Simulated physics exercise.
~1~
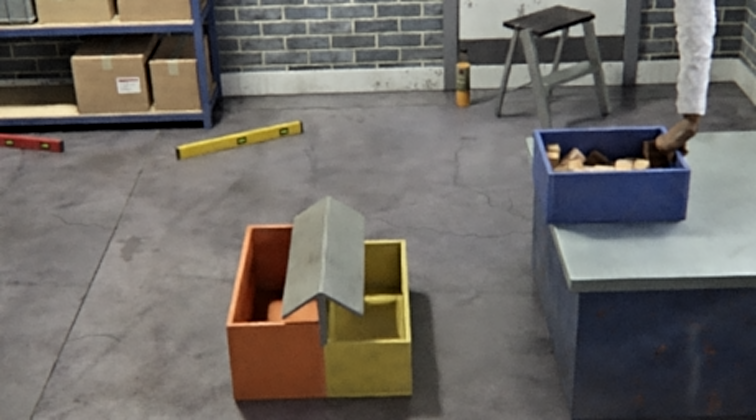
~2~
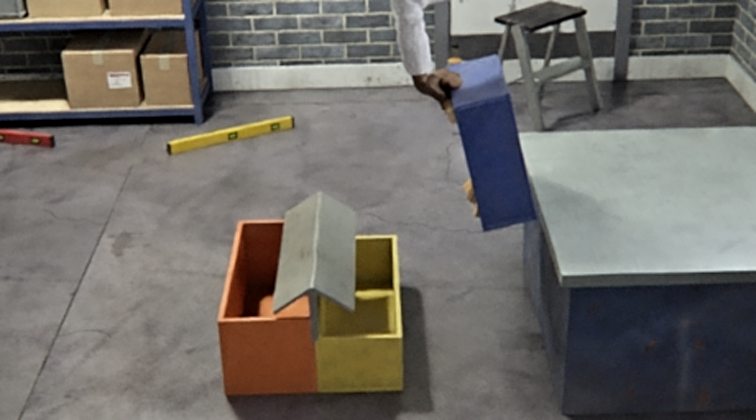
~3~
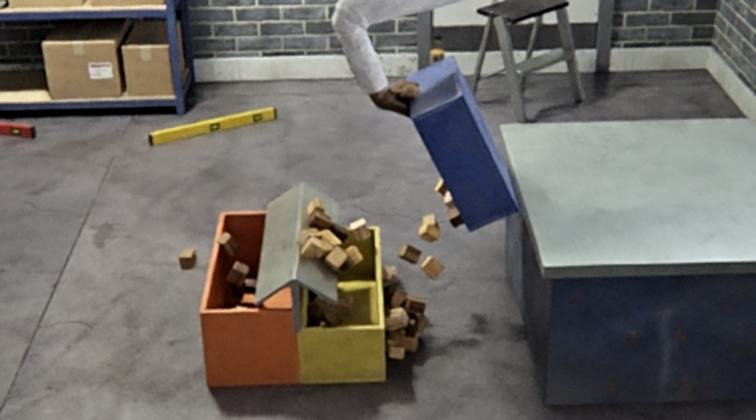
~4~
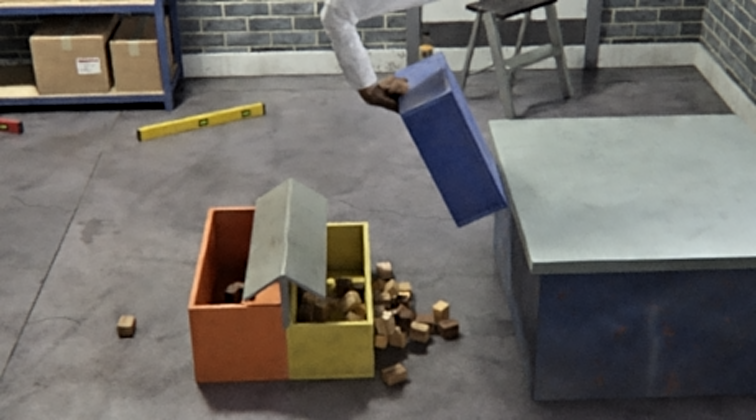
In a workshop with a grey floor and brick walls, a blue crate of wooden blocks sits at the edge of a bench, a hand at its rim. Lower down to the left, a small grey ridge roof straddles an orange bin and a yellow tote. The hand tips the crate steeply over the bench edge towards them. Blocks tumble out in a stream, striking the ridge and scattering to both sides. Many settle in the yellow tote or pile on the floor beside it, fewer land in the orange bin, and one lies alone beyond it as the crate hangs tilted.
